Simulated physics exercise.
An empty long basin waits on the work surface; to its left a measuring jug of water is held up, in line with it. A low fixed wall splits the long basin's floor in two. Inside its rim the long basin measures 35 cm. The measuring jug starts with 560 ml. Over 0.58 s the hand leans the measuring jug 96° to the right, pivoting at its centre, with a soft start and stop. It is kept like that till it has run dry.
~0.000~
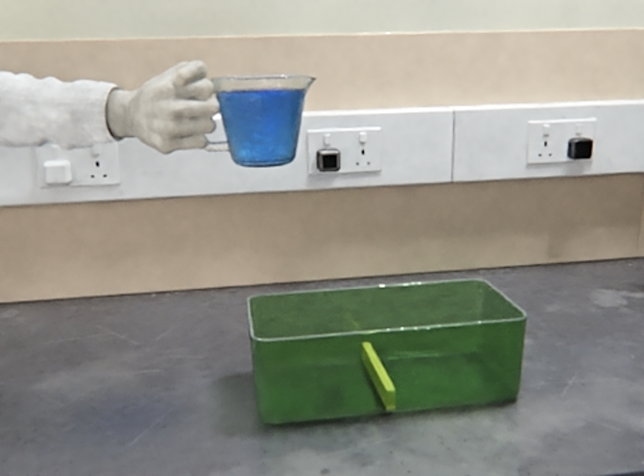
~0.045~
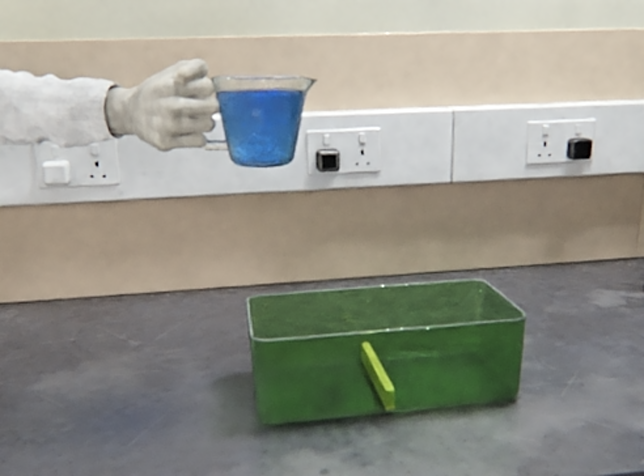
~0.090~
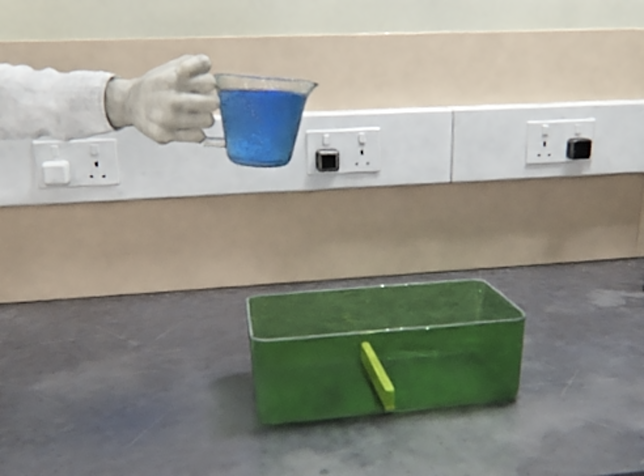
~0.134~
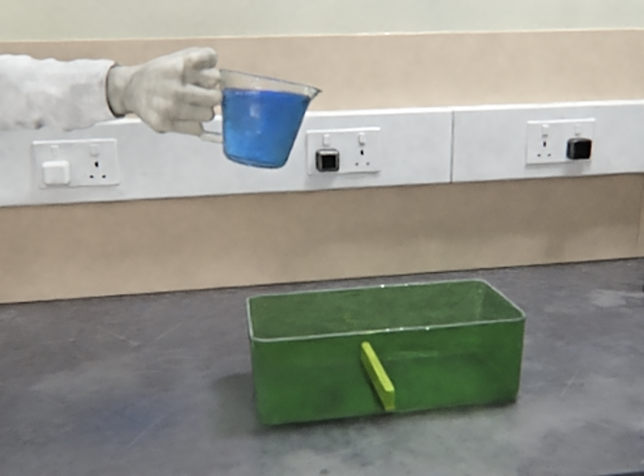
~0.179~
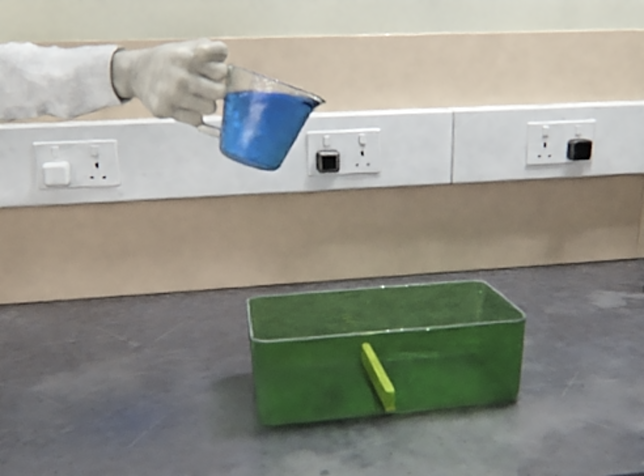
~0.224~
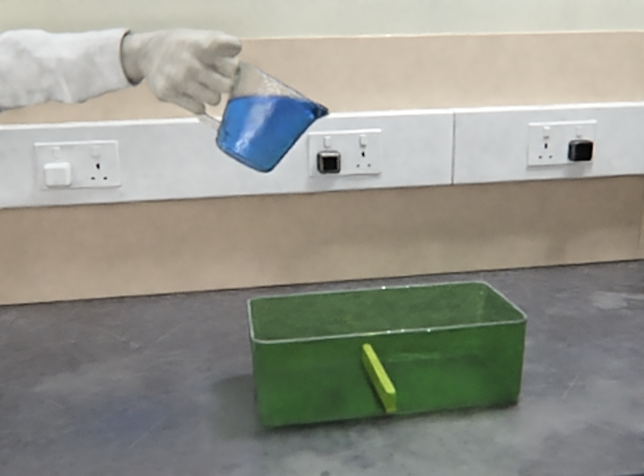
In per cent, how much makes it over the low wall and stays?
Roughly 83 per cent is past the wall.
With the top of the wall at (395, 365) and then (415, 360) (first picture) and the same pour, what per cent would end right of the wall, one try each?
In turn about 35 and 10 per cent.
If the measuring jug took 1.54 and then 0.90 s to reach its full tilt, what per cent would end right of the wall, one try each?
In turn about 80 and 80 per cent.
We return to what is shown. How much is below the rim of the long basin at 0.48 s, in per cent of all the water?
Some 5 per cent.
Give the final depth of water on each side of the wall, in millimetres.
Left about 2 mm, right about 18 mm.
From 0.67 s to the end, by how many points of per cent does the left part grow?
About 6 per cent.
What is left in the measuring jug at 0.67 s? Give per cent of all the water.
About 10 per cent.
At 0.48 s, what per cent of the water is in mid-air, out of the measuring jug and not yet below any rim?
About 48 per cent.
By 0.48 s the tilt is 89° and 47 per cent is still to pour, 0 is left of the wall and 5 right of it.
By 0.67 s the tilt is 96° and 10 per cent is still to pour, 7 is left of the wall and 53 right of it.
By 0.87 s the tilt is 96° and 1 per cent is still to pour, 7 is left of the wall and 82 right of it.
By 1.08 s the tilt is 96° and 0 per cent is still to pour, 12 is left of the wall and 83 right of it.
At rest 13 per cent lies left of the wall, 83 right of it and 4 outside.
